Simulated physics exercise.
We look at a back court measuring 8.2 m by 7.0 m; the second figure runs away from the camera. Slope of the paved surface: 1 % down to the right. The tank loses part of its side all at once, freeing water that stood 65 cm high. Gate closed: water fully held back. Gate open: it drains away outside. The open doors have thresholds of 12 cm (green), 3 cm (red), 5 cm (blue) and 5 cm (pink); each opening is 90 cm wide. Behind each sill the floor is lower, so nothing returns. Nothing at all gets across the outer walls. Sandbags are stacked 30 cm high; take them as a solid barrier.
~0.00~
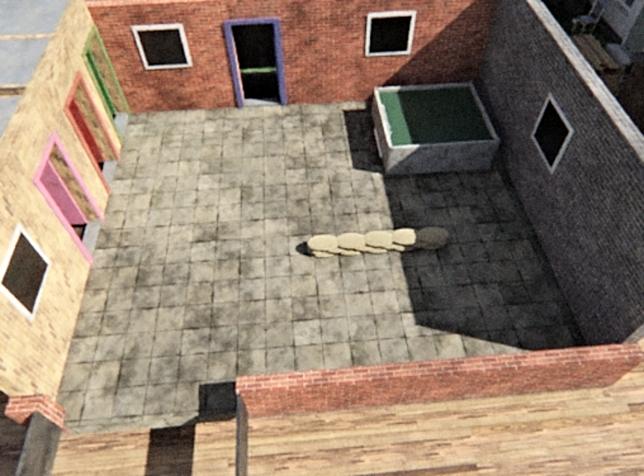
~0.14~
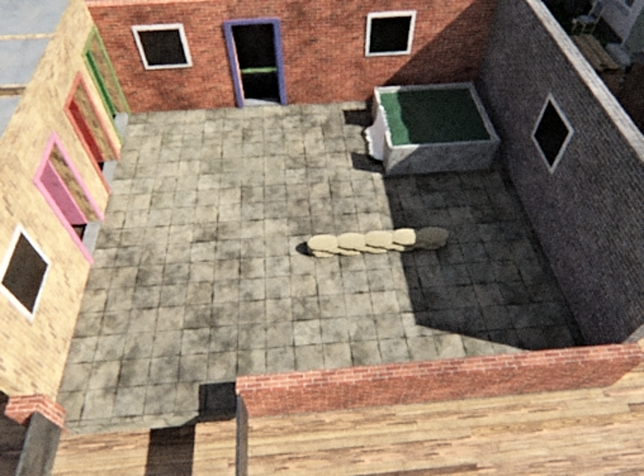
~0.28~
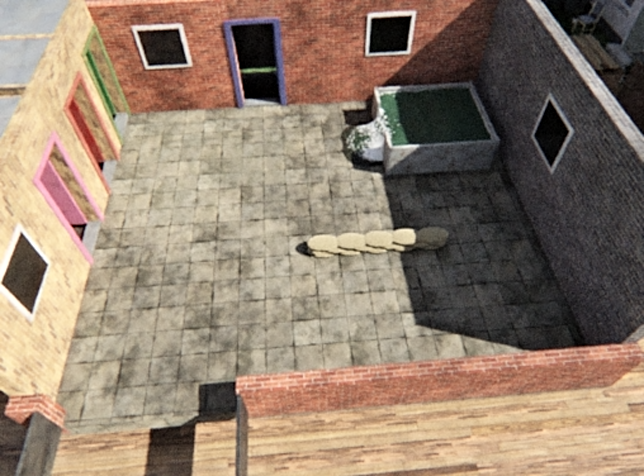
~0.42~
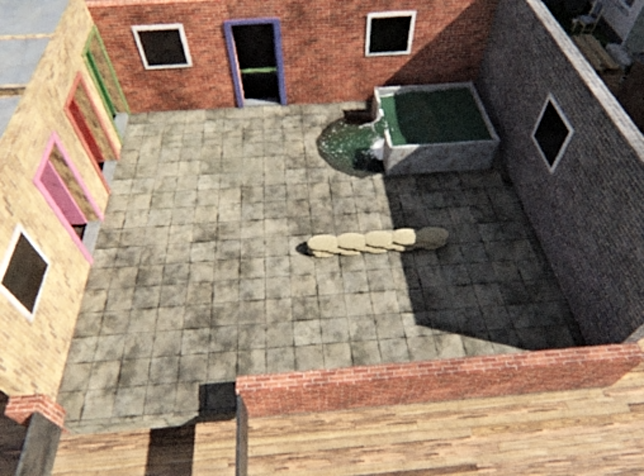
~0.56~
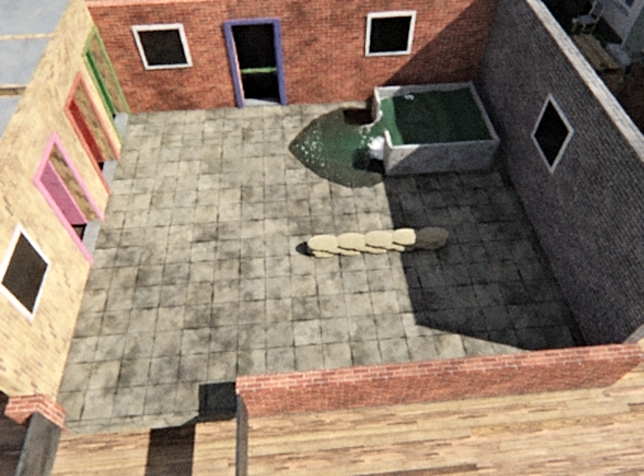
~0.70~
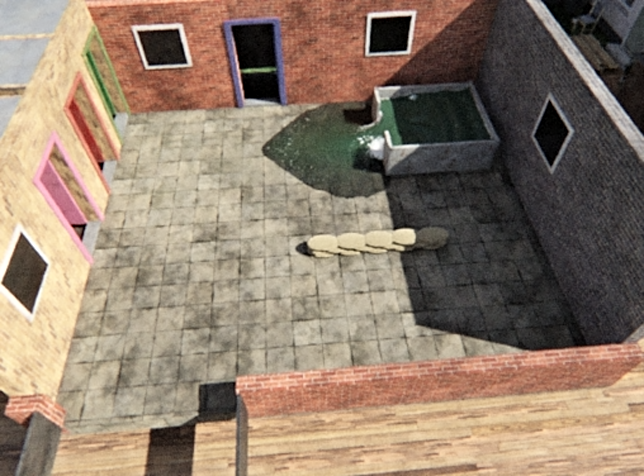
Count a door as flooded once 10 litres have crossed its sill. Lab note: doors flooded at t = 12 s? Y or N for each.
The green door overtops the limit. The red door overtops the limit. The blue door overtops the limit. The pink door overtops the limit.
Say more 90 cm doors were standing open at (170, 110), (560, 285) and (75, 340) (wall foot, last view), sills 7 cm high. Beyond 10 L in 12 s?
More, less, less.
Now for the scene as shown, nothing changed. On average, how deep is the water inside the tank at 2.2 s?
38 cm.
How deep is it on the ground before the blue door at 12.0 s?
The depth there is around 5.0 cm.
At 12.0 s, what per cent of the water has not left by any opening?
It comes to near 72 per cent.
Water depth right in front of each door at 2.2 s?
In centimetres, the green door has 3, the red door 6, the blue door 11 and the pink door 0.
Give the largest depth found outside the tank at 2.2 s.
Max around 28 cm.
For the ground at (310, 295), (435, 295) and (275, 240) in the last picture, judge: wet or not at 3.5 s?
Status of the three spots: Free of it, free of it, inundated.
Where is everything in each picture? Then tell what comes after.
In the first picture, still water, 65 cm deep, in the tank at (433, 116).
In the second picture, water pours out at (382, 134) and has run 0.6 m, to (375, 159); typically 9 cm deep outside, 65 cm at the tank's back.
In the third picture, water pours out at (382, 136) and has run 0.8 m, to (350, 157); typically 11 cm deep outside, 65 cm at the tank's back.
In the fourth picture, water pours out at (382, 136) and has run 1.4 m, to (321, 151); typically 7 cm deep outside, 65 cm at the tank's back.
In the fifth picture, water pours out at (382, 136) and has run 2.0 m, to (294, 151); typically 5 cm deep outside, 65 cm at the tank's back.
In the sixth picture, water pours out at (382, 136) and has run 2.6 m, to (266, 151); typically 4 cm deep outside, 62 cm at the tank's back.
After 1.4 s water covers 25 % of the floor and is deepest (36 cm) near (375, 144); green door not reached, red door not reached, blue door 10 cm at the sill, 0 L in, pink door not reached.
After 2.2 s water covers 40 % of the floor and is deepest (28 cm) near (375, 144); green door 3 cm at the sill, 0 L in, red door 6 cm at the sill, 0 L in, blue door 11 cm at the sill, 12 L in, pink door not reached.
After 3.5 s water covers 50 % of the floor and is deepest (24 cm) near (127, 127); green door 24 cm at the sill, 44 L in, red door 13 cm at the sill, 53 L in, blue door 8 cm at the sill, 32 L in, pink door 11 cm at the sill, 9 L in.
After 7.0 s water covers 60 % of the floor and is deepest (12 cm) near (375, 144); green door 10 cm at the sill, 90 L in, red door 8 cm at the sill, 127 L in, blue door 6 cm at the sill, 46 L in, pink door 6 cm at the sill, 33 L in.
After 12.0 s water covers 80 % of the floor and is deepest (6 cm) near (375, 144); green door 3 cm at the sill, 90 L in, red door 4 cm at the sill, 150 L in, blue door 5 cm at the sill, 52 L in, pink door 3 cm at the sill, 34 L in.
